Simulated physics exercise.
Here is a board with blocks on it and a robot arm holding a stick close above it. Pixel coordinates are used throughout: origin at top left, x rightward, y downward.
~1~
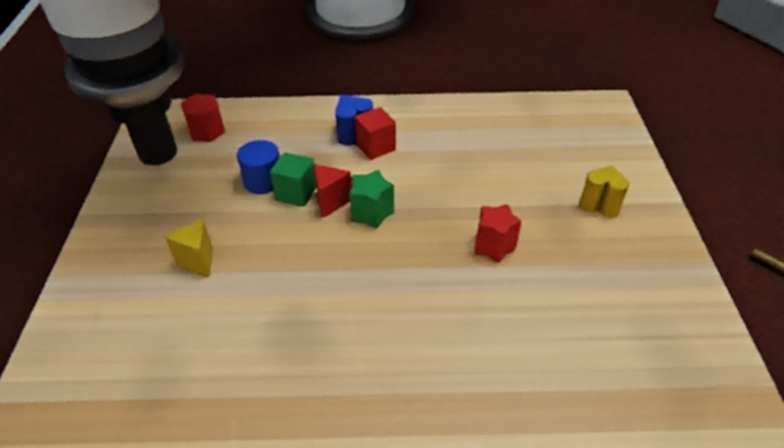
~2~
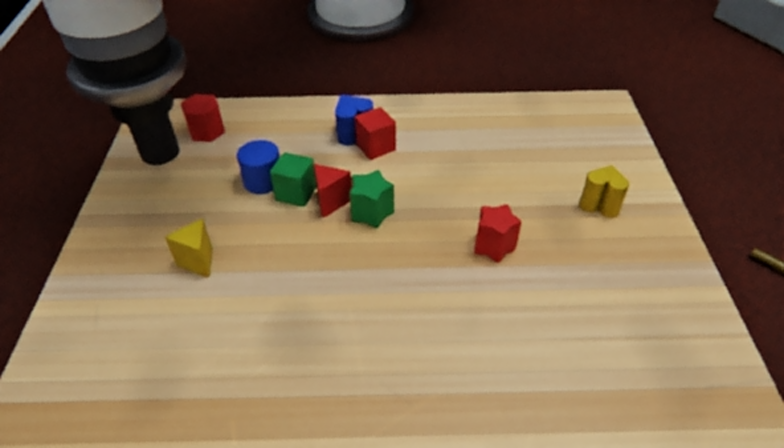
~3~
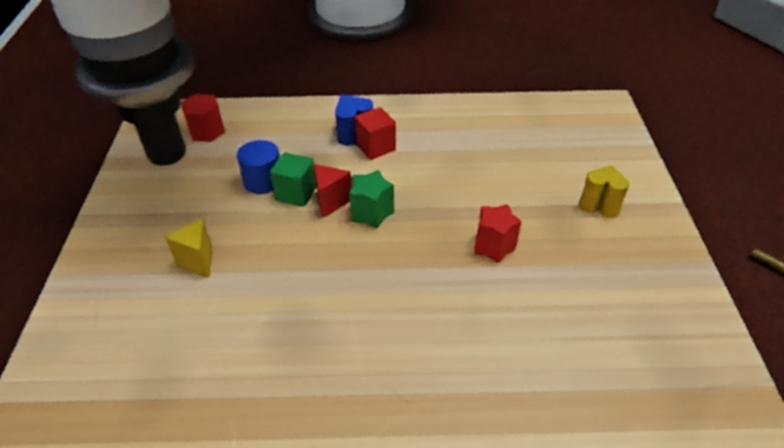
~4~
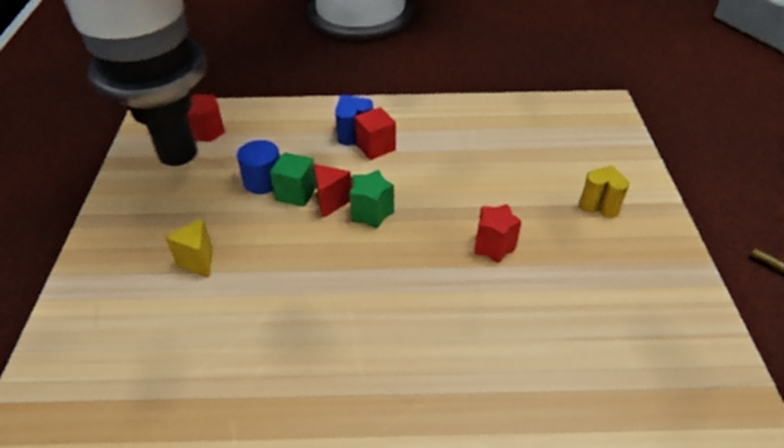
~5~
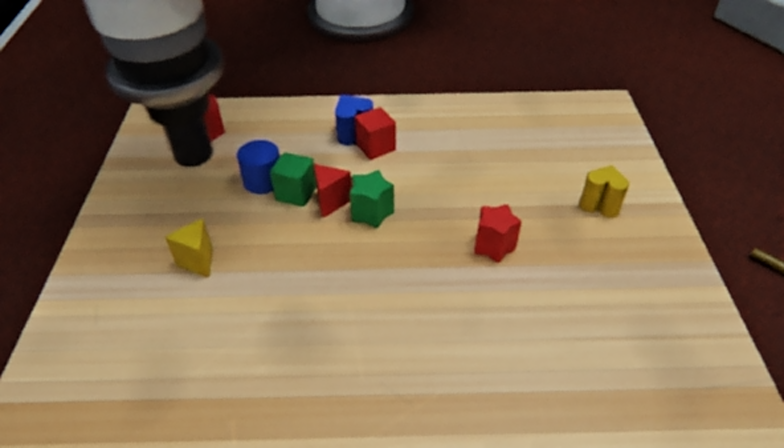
At the start, a robot arm holds a dark stick over the upper left of a wooden board scattered with red, blue, green and yellow blocks. The stick barely shifts at first, then slides a short way right, partly covering a red block near the back edge, while the blocks stay still.
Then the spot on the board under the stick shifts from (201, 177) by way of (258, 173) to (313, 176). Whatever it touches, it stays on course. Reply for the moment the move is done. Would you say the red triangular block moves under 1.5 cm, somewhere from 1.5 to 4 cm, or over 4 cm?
The block winds up beyond 4 cm from where it is now.
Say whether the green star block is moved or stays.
It is moved from its place.
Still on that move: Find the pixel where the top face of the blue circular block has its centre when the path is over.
It is going to be at (344, 160).
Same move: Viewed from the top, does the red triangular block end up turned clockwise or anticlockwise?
The block spins anticlockwise.
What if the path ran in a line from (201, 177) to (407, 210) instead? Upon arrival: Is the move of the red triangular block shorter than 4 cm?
No, that is not how it ends up.
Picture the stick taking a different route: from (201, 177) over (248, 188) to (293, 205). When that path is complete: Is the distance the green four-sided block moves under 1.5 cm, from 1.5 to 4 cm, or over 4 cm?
Final distance: More than 4 cm.
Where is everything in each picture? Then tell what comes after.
The first frame shows stick tip (159, 155); block tops, blue circular block (257, 152); green four-sided block (292, 165); red triangular block (328, 174); green star block (370, 184).
The second frame shows stick (161, 155); blocks unchanged.
The third frame shows stick (168, 155); blocks unchanged.
The fourth frame shows stick (179, 156); blocks unchanged.
The fifth frame shows stick (194, 156); blue circular block (257, 152); green four-sided block (292, 165); red triangular block (328, 174); green star block (370, 184).
What follows on the original path. One third of the way, stick (236, 152); blue circular block (270, 152); green four-sided block (299, 166); red triangular block (332, 176).
Two thirds of the way, stick (274, 153); blue circular block (308, 155); green four-sided block (333, 172), turned 25° clockwise; red triangular block (371, 183), turned 10° anticlockwise; green star block (399, 194), turned 35° clockwise.
At the end, stick (310, 155); blue circular block (344, 160); green four-sided block (359, 183), turned 50° clockwise; red triangular block (395, 199), turned 25° anticlockwise; green star block (426, 206), turned 20° clockwise.
